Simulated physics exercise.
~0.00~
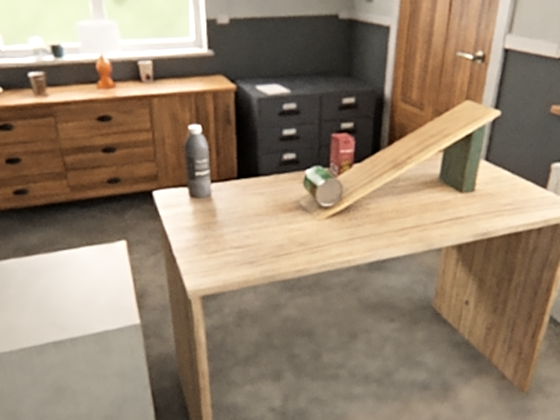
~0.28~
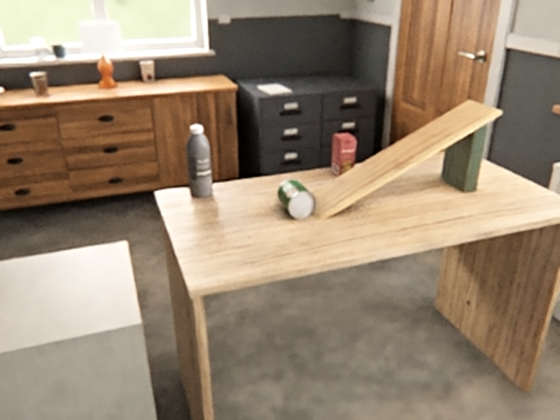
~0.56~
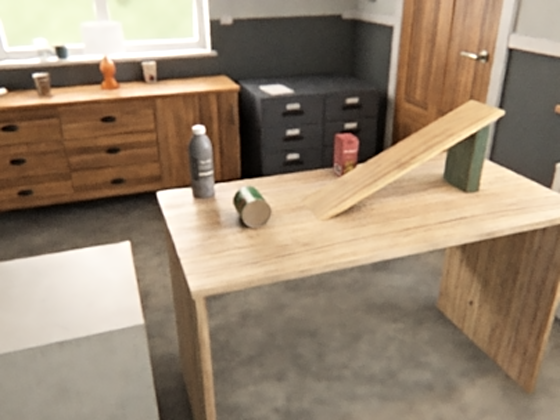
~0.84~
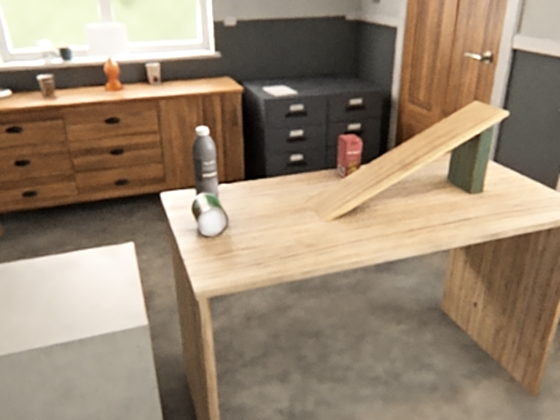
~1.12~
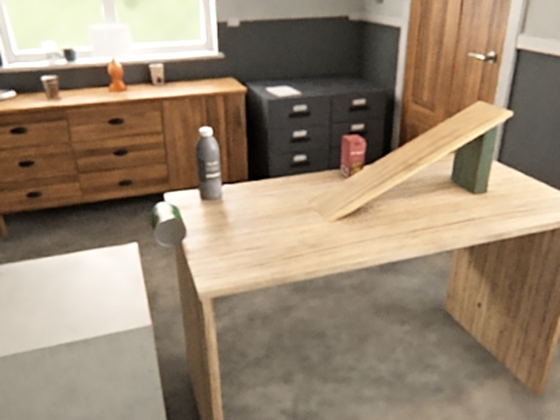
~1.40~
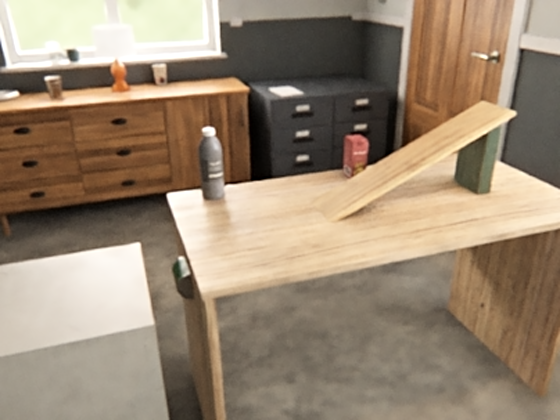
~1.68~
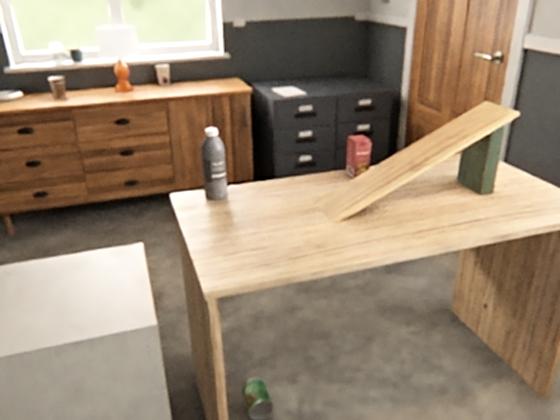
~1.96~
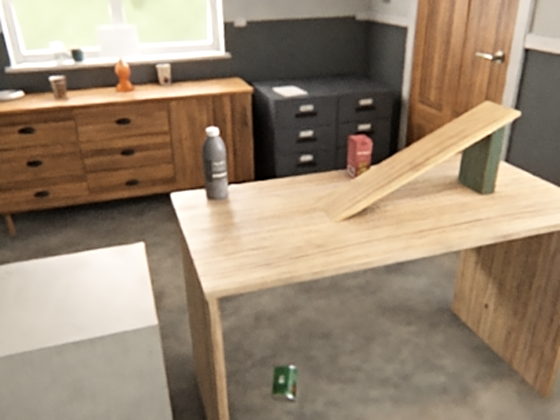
In a room with wooden drawers, a green tin rolls left from a ramp across a table and drops into the gap.
